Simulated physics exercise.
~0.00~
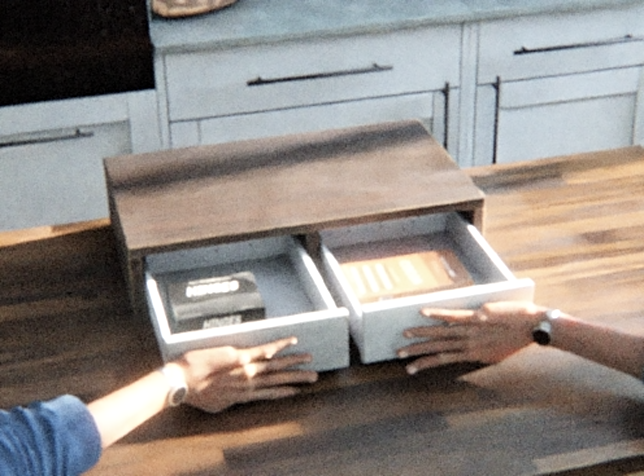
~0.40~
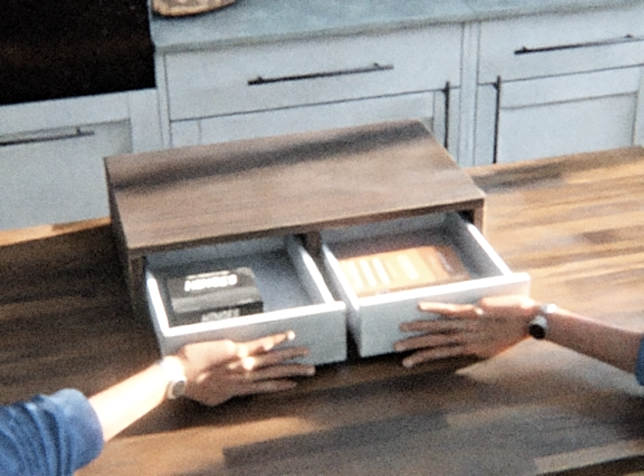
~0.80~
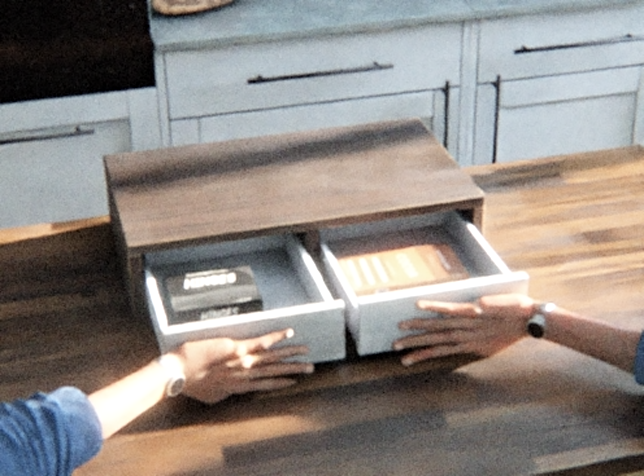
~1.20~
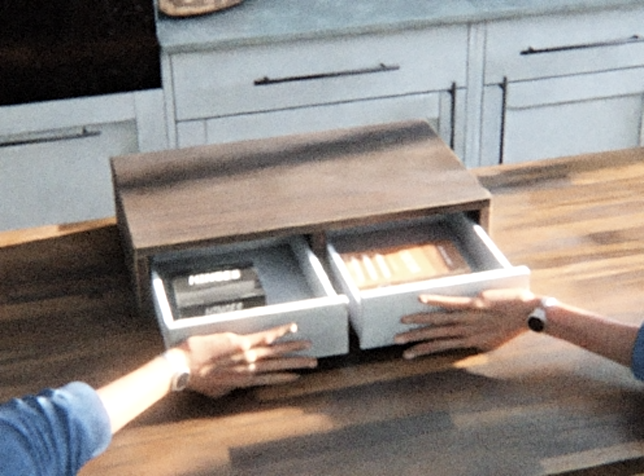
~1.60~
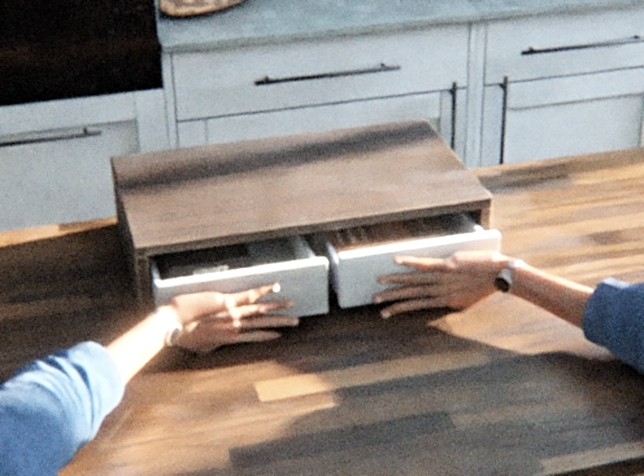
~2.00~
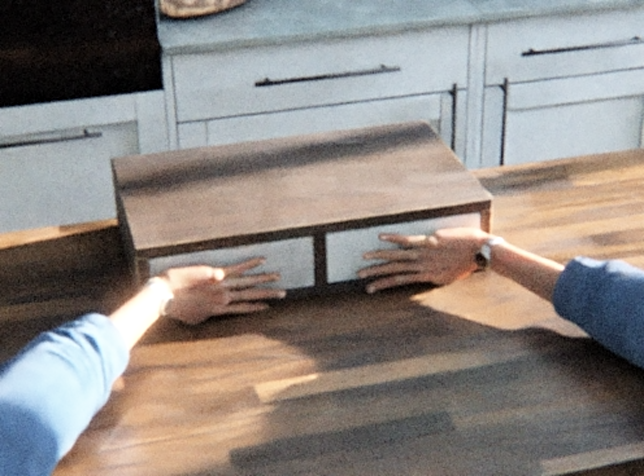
Two pale drawers stand open side by side in a low brown wooden chest on a striped wood counter, seen from above and in front, with light grey kitchen cabinets behind. The left drawer holds a black box with white lettering, and the right holds a flat orange packet. Hands reaching from blue sleeves on either side rest against the fronts, barely moving them at first. Then both hands push the drawers steadily inward, and the box and packet slip from view beneath the top. Finally both drawers sit fully shut, the hands still against them.
